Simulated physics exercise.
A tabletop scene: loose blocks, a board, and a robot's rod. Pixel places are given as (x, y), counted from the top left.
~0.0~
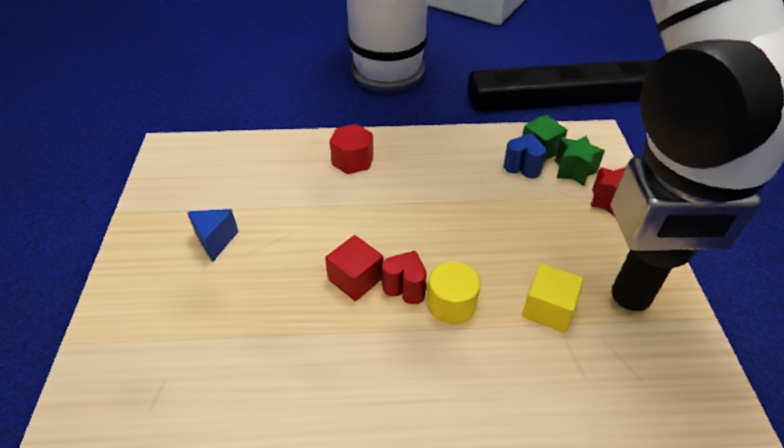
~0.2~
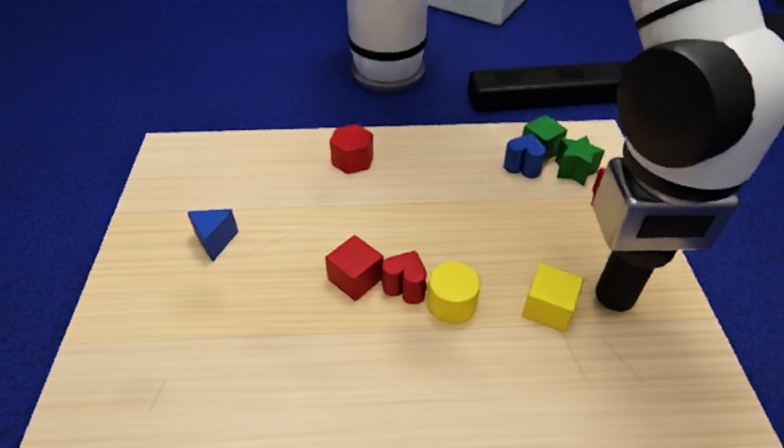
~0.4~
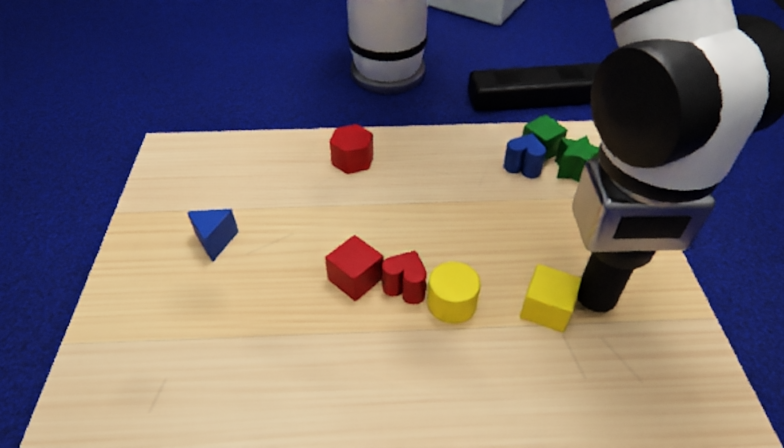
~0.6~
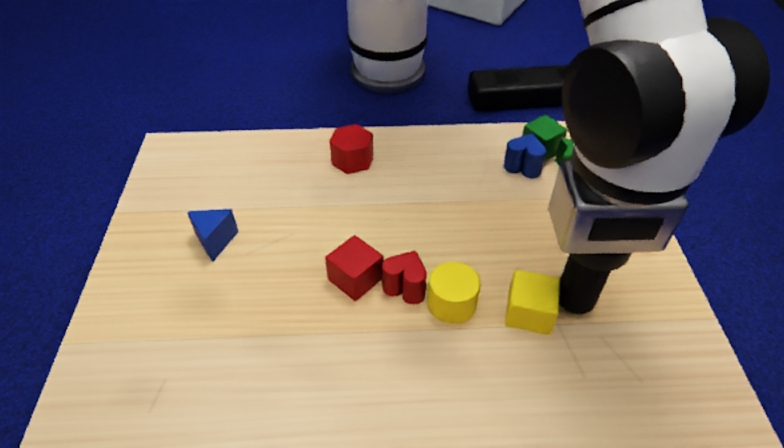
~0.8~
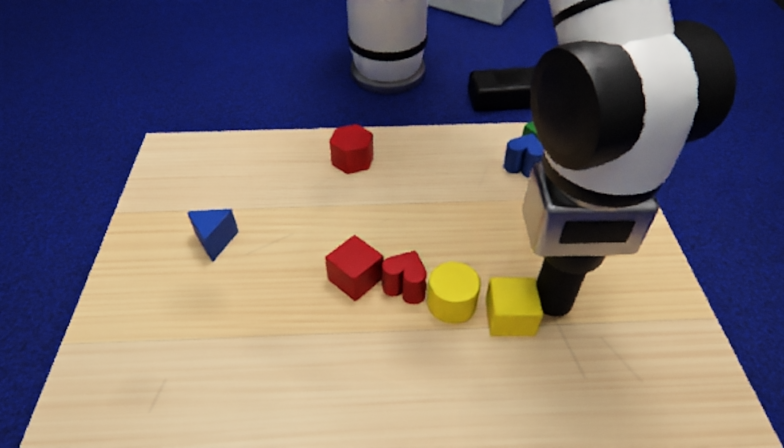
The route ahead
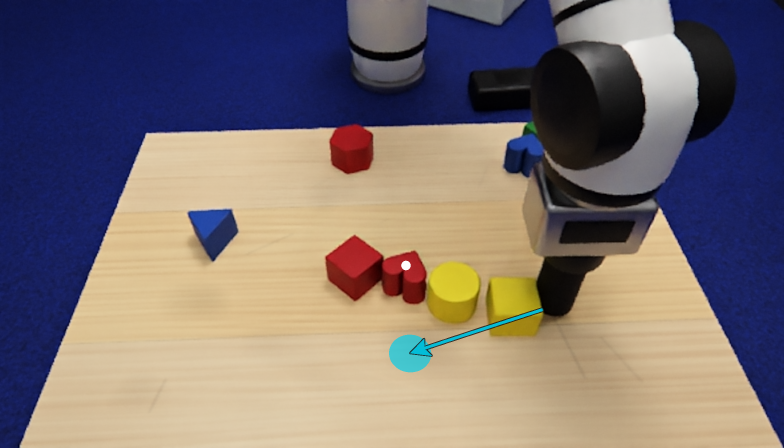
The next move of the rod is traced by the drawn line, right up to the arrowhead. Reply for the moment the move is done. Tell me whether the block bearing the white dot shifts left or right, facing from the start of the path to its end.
Out to the right.
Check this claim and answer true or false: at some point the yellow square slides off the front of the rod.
My answer: False.
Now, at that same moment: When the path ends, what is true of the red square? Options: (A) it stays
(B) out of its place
(B)
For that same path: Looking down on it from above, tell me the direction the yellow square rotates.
Seen from above, its turn is counter-clockwise.
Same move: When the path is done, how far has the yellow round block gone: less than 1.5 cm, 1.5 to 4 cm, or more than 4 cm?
I'd go with over 4 cm for this block.
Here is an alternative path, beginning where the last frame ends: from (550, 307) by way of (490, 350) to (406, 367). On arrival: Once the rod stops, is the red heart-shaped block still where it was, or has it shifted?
It moves.
Drawn move, straight from (550, 307) to (410, 353); the dot is on the red heart-shaped block.
What follows on the original path. One third of the way, rod (507, 315); red square (347, 250), turned 30° anticlockwise; red heart-shaped block (384, 265), turned 60° clockwise; yellow round block (416, 289); yellow square (465, 307).
Two thirds of the way, rod (458, 331); red square (339, 244), turned 30° anticlockwise; red heart-shaped block (370, 262), turned 85° clockwise; yellow round block (371, 300); yellow square (418, 332), turned 15° anticlockwise.
At the end, rod (410, 346); red square (339, 244), turned 30° anticlockwise; red heart-shaped block (370, 262), turned 85° clockwise; yellow round block (370, 300); yellow square (370, 353), turned 30° anticlockwise.
